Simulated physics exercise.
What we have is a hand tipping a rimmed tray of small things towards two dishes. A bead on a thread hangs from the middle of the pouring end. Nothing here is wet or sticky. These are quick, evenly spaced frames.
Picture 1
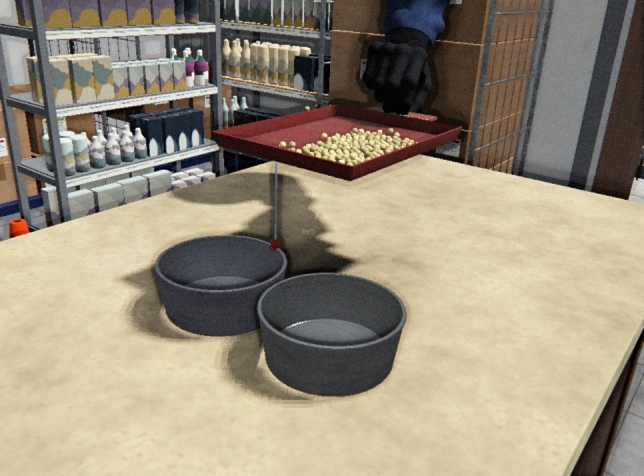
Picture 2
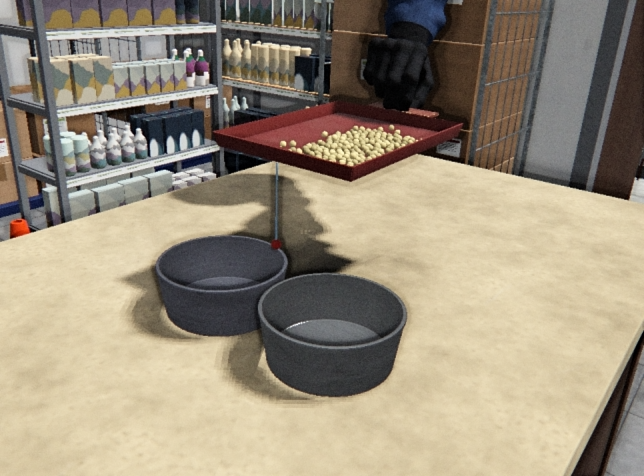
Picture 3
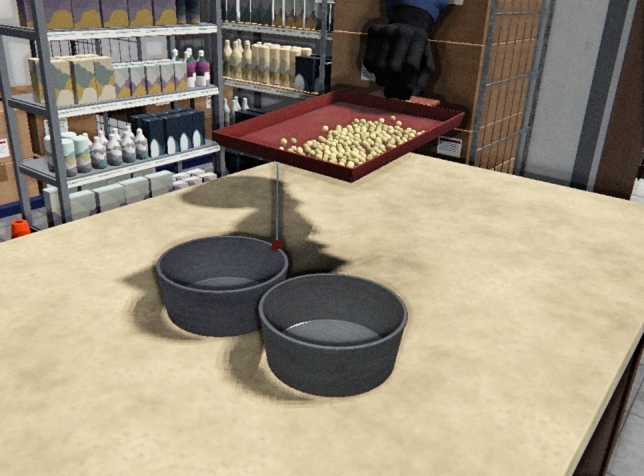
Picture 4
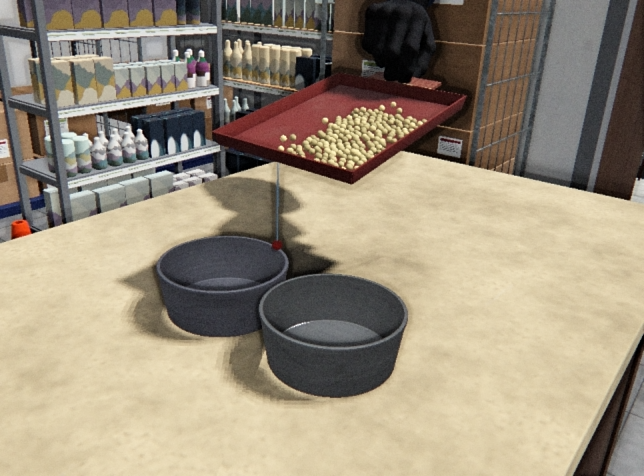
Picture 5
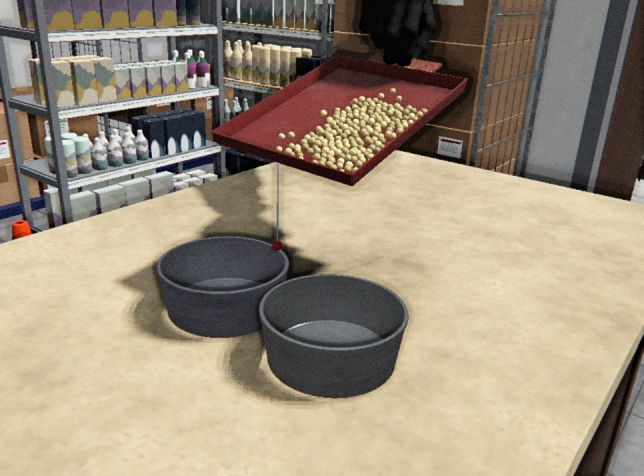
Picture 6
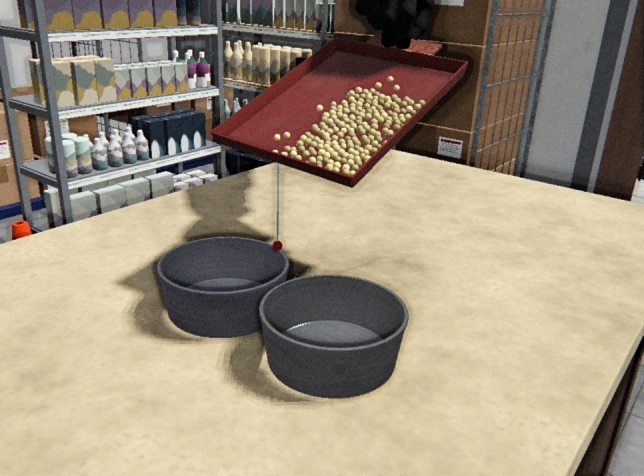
In the video, a dark-gloved hand raises the far side of a red rimmed tray above two dark grey dishes on a table, steadily steepening its tilt, while the pale beans shift and spread across it.
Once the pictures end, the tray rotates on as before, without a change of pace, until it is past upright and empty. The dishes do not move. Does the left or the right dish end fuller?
The right dish gets more.
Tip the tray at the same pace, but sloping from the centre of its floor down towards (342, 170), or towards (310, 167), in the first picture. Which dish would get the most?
The first try: Right. The second: The right one.
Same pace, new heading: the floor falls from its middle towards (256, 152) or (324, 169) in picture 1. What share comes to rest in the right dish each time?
About 0 and 100 per cent.
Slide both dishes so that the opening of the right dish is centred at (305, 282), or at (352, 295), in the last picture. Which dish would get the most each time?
At the first place the right dish, at the second right.
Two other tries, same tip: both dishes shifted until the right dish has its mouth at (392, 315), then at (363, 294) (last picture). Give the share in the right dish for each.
First some 20, then 50 per cent.
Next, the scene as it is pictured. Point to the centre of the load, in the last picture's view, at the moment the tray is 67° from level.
Near (316, 160).
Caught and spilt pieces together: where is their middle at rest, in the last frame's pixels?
At about (303, 345).
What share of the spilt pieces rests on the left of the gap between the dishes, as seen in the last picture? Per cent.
Roughly 60 in a hundred.
Soon, tray tipped steeply; nearly all on the tray; a stray few in the right dish; a small part in the air.
A while on, tray tipped past a quarter turn; a small part on the tray; about half in the right dish; about a quarter in the left dish; a stray few outside both; about a quarter in the air.
Towards the end, tray tipped past a quarter turn; about two thirds in the right dish; about a quarter in the left dish; a small part outside both.
Finally, tray tipped past a quarter turn; about two thirds in the right dish; about a quarter in the left dish; a small part outside both.
